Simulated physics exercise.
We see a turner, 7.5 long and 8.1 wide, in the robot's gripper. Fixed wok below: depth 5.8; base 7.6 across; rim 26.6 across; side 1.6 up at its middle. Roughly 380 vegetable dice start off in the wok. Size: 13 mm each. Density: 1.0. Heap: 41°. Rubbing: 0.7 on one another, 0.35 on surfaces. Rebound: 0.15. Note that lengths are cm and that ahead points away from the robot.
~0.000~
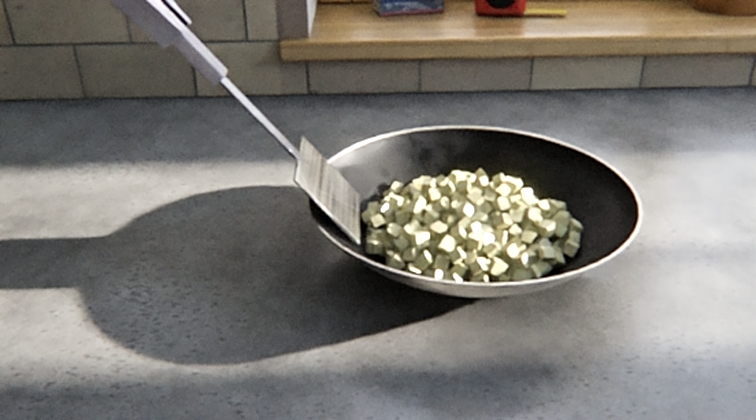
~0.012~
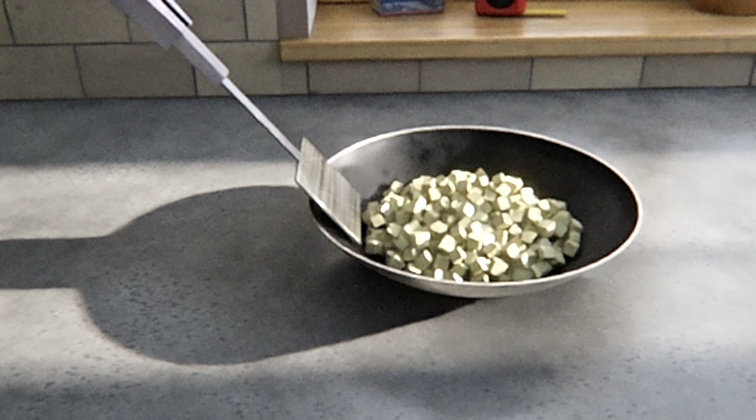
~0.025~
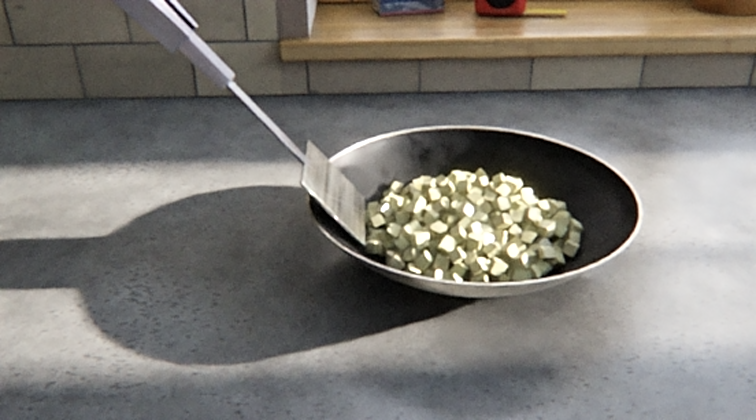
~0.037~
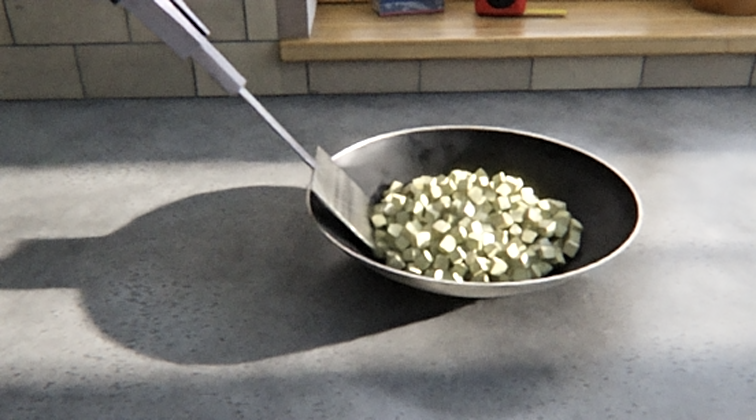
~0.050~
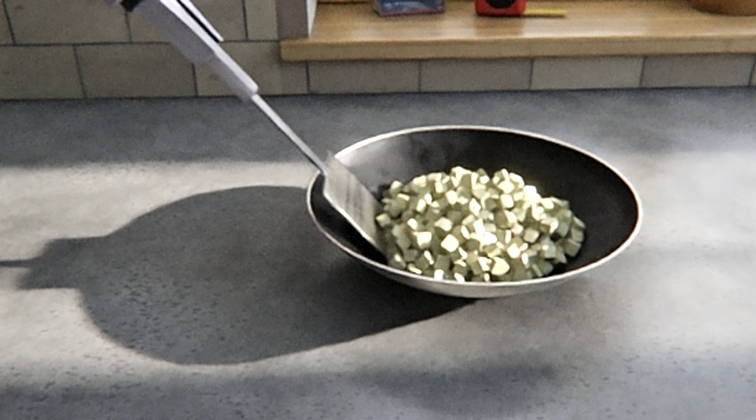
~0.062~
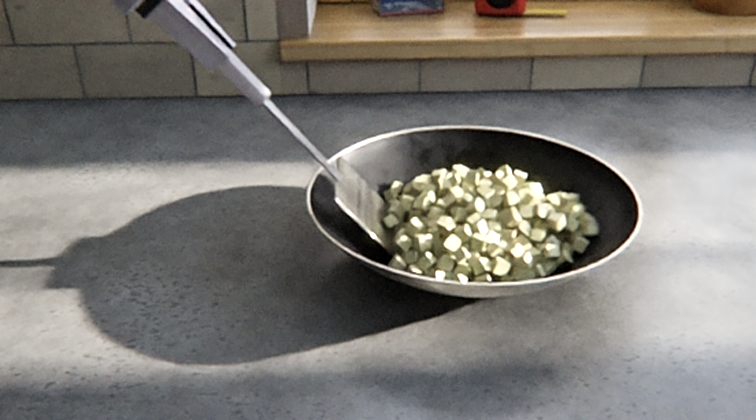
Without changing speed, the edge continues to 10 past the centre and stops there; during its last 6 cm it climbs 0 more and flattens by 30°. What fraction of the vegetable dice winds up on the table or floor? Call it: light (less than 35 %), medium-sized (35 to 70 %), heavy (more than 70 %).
It comes out medium-sized.
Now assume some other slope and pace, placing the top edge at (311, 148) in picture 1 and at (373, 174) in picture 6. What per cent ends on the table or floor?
It comes to something like 60 %, give or take.
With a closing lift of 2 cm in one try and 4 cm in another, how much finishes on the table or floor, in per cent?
50 and 45 per cent.
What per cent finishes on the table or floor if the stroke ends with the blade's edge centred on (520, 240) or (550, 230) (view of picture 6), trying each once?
Roughly 15 and 30 per cent.
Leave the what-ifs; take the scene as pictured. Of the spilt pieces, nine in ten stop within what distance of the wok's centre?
It comes out at close to 30 centimetres.
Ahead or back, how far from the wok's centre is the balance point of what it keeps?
Forward offset: Roughly 4.5 cm.
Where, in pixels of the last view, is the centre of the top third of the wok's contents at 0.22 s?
The middle sits at approx. (592, 181).
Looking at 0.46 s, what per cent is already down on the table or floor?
Some 45 per cent of the load.
By 0.14 s, sloping 51°, highest piece 8 above the table; 374 in the wok, 1 on the blade or in flight.
By 0.22 s, sloping 43°, highest piece 10 above the table; 347 in the wok, 28 on the blade or in flight.
By 0.46 s, sloping 21°, highest piece 7 above the table; 204 in the wok, 163 on the table or floor, 8 on the blade or in flight.
By 1.51 s, sloping 21°, highest piece 7 above the table; 203 in the wok, 172 on the table or floor.
Final count, 203 in the wok, 172 on the table or floor. That is 46 % on the table or floor.
